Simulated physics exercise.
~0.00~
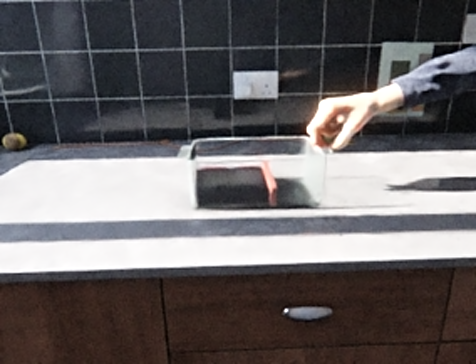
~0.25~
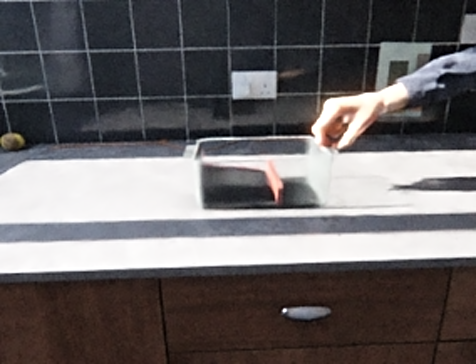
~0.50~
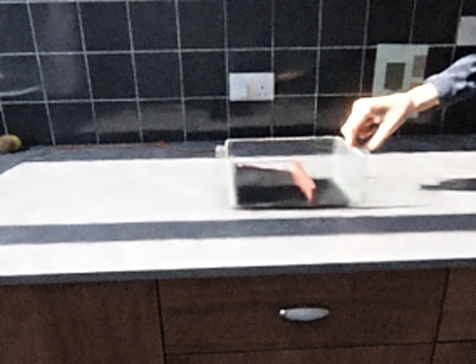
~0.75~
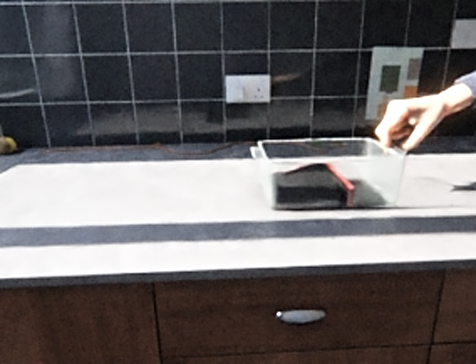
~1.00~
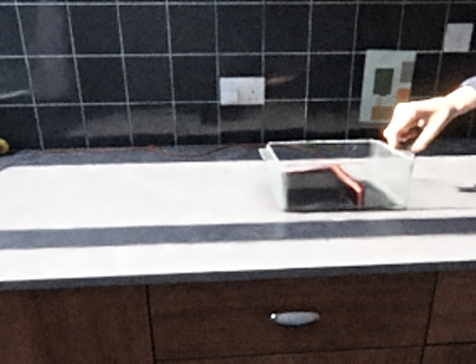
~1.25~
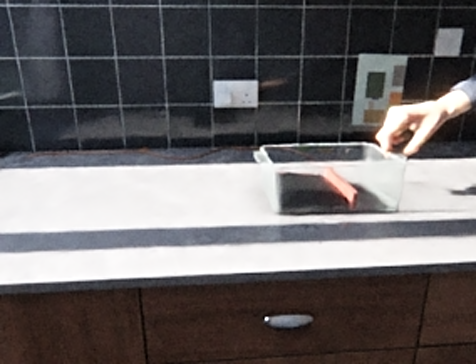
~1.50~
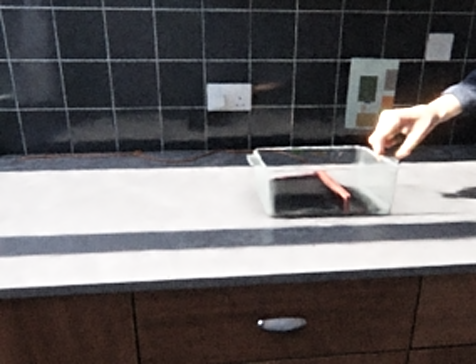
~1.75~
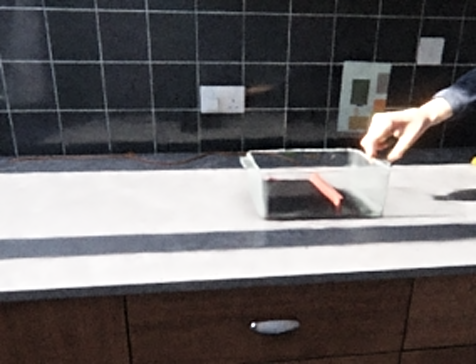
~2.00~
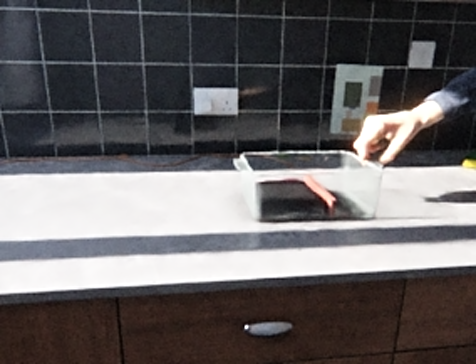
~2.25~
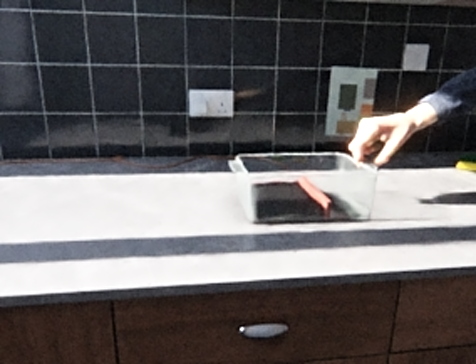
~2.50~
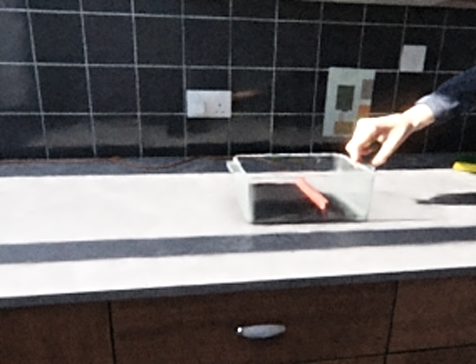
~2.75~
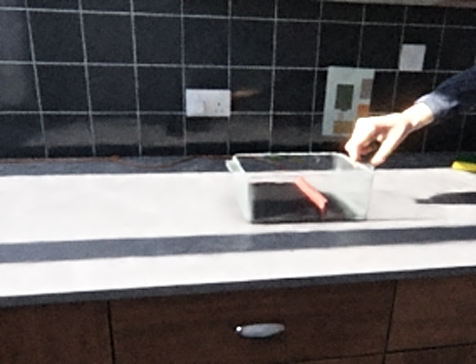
A hand pulling a clear oblong tub of dark liquid with a red divider rightward along a counter, then holding it still.
